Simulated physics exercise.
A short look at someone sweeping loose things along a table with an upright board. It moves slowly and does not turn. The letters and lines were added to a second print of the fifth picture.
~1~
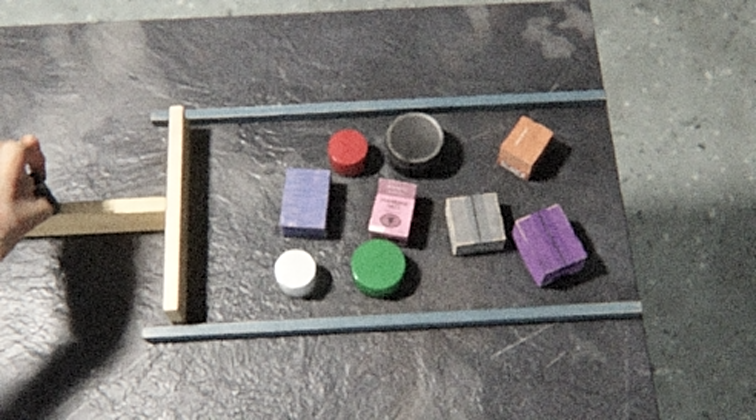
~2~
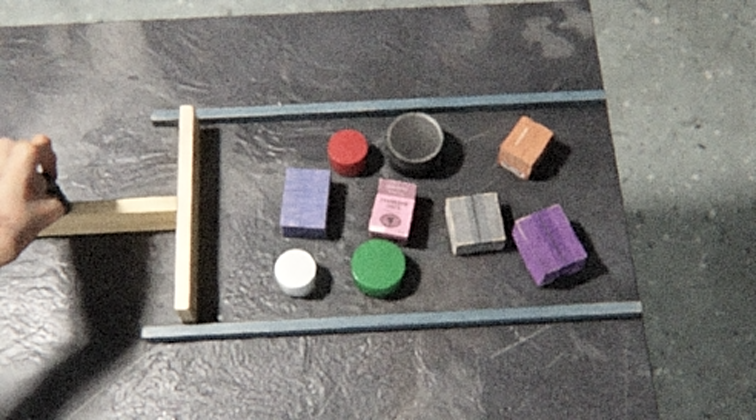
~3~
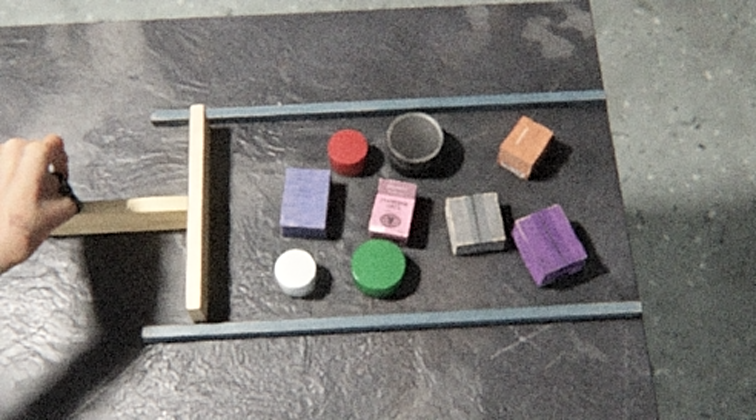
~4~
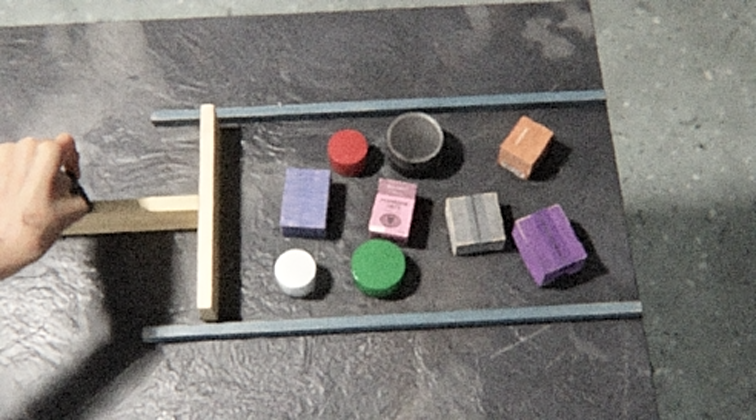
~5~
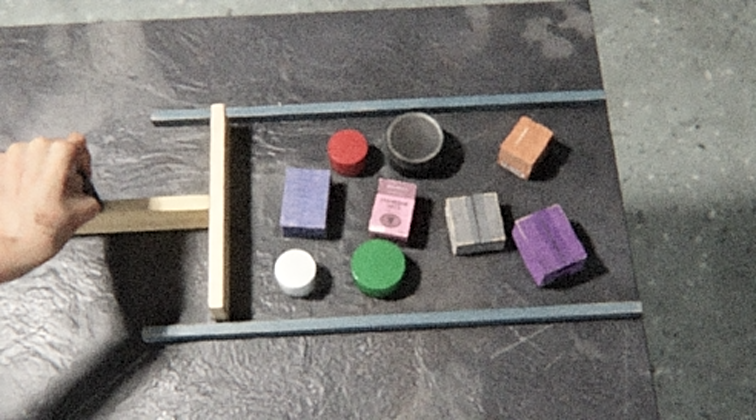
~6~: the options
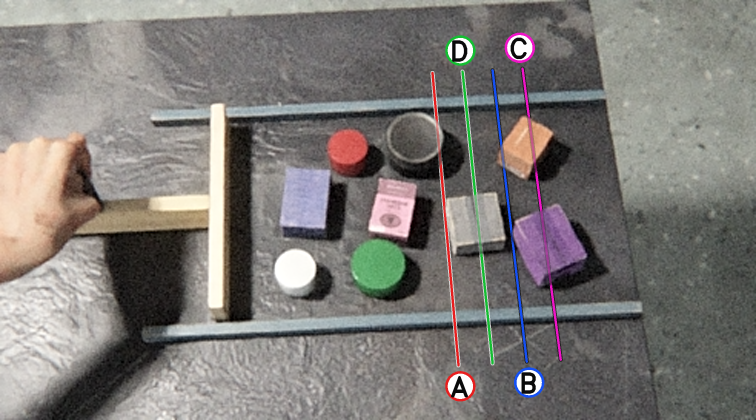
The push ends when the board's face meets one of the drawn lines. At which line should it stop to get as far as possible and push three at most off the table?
Stop at C.
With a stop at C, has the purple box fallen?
By then, yes.
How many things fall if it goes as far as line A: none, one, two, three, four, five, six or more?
In all, none.
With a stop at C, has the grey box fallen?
Yes.
On the copy, A at (445, 210); B at (509, 207); C at (540, 205); D at (477, 208).
On C. First, board (335, 195); white pot (365, 271); green pot (412, 267).
Then, board (452, 189); purple box (608, 262); grey box (567, 219).
Finally, board (541, 185); orange box over the edge; grey box over the edge; three fallen.
By contrast, A is within the limit but short; B is within the limit but short; D is within the limit but short.
